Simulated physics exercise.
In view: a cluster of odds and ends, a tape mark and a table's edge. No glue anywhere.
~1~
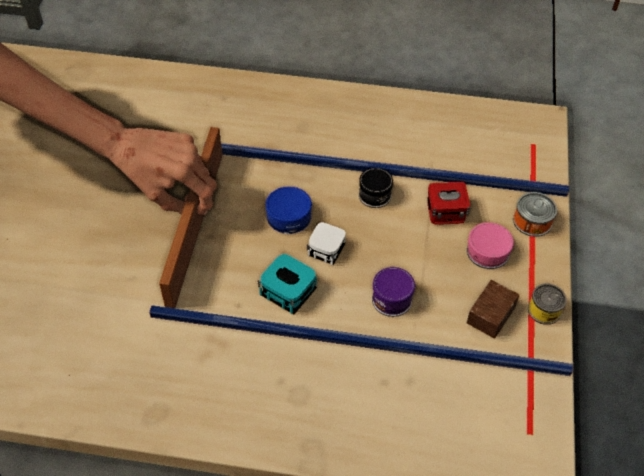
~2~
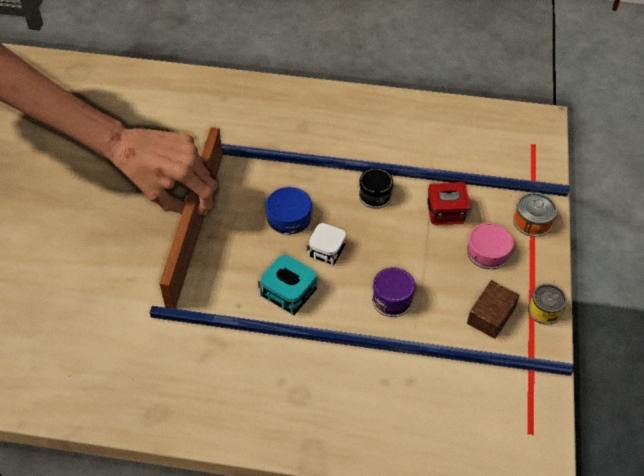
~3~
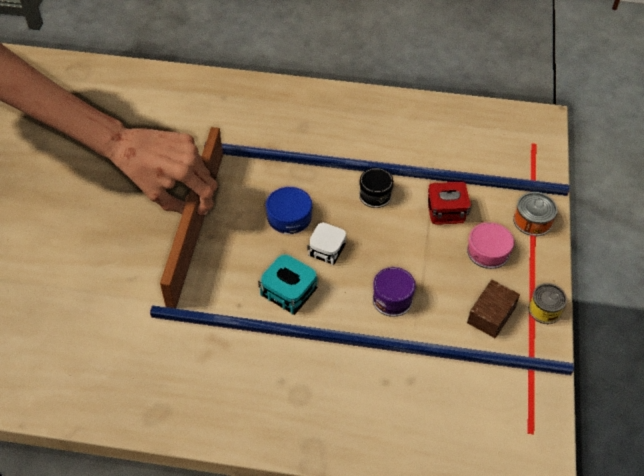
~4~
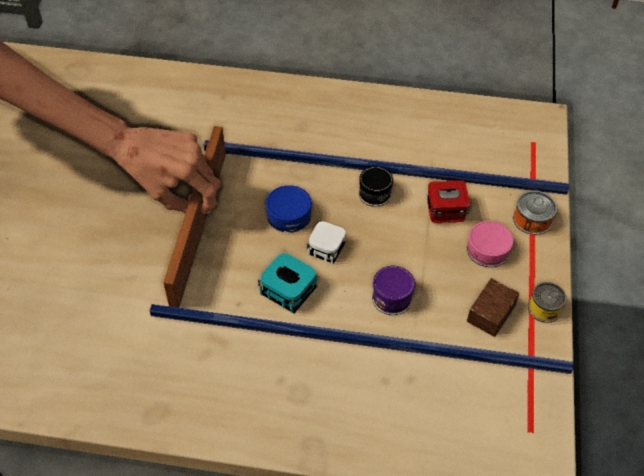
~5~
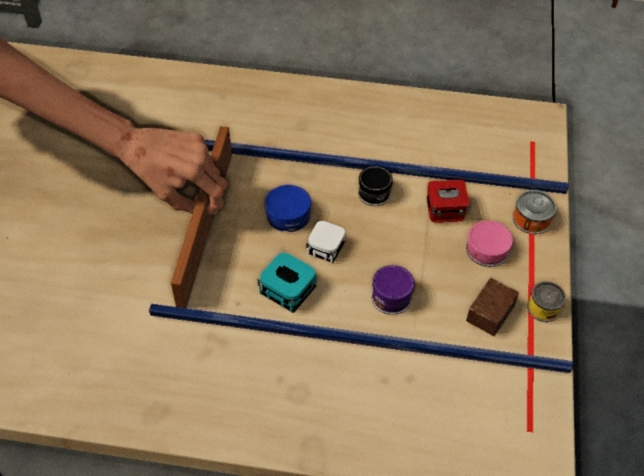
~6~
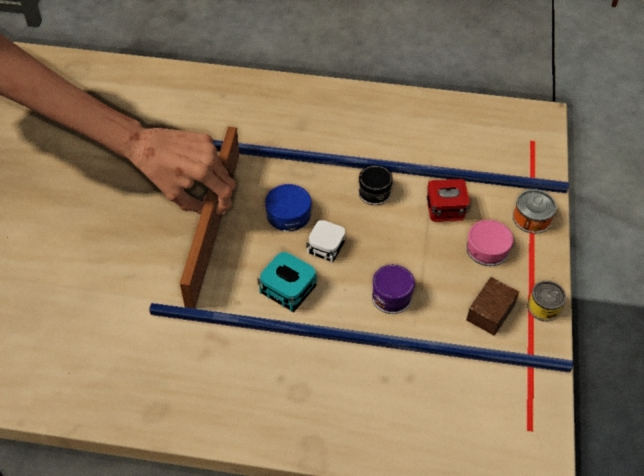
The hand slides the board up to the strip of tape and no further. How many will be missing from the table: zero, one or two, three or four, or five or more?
As it turns out, the number that fall off is five or more.
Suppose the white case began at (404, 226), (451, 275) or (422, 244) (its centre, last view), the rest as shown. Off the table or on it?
In that order, it is lost; survives; does not fall.
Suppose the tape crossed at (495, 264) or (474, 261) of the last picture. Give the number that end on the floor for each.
Down on the floor: 3 and 2.
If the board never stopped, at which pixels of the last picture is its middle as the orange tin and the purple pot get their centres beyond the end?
Its middle is around (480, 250) and around (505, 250).
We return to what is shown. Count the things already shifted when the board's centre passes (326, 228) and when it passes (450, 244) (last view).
3 and 10.
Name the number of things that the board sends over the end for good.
In all, 6 of them.
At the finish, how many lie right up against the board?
4 of them.
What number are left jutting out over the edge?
That would be 2.
Early on, none off yet; yellow pot at rest near (547, 301); orange tin at rest near (534, 211); brown block at rest near (493, 306).
A while later, none off yet; yellow pot moving near (557, 302); orange tin at rest near (534, 211); brown block travelled about its own width near (525, 313).
Finally, the number that fall off is five or more; lost, purple pot, red case, pink tin, brown block, orange tin and yellow pot.
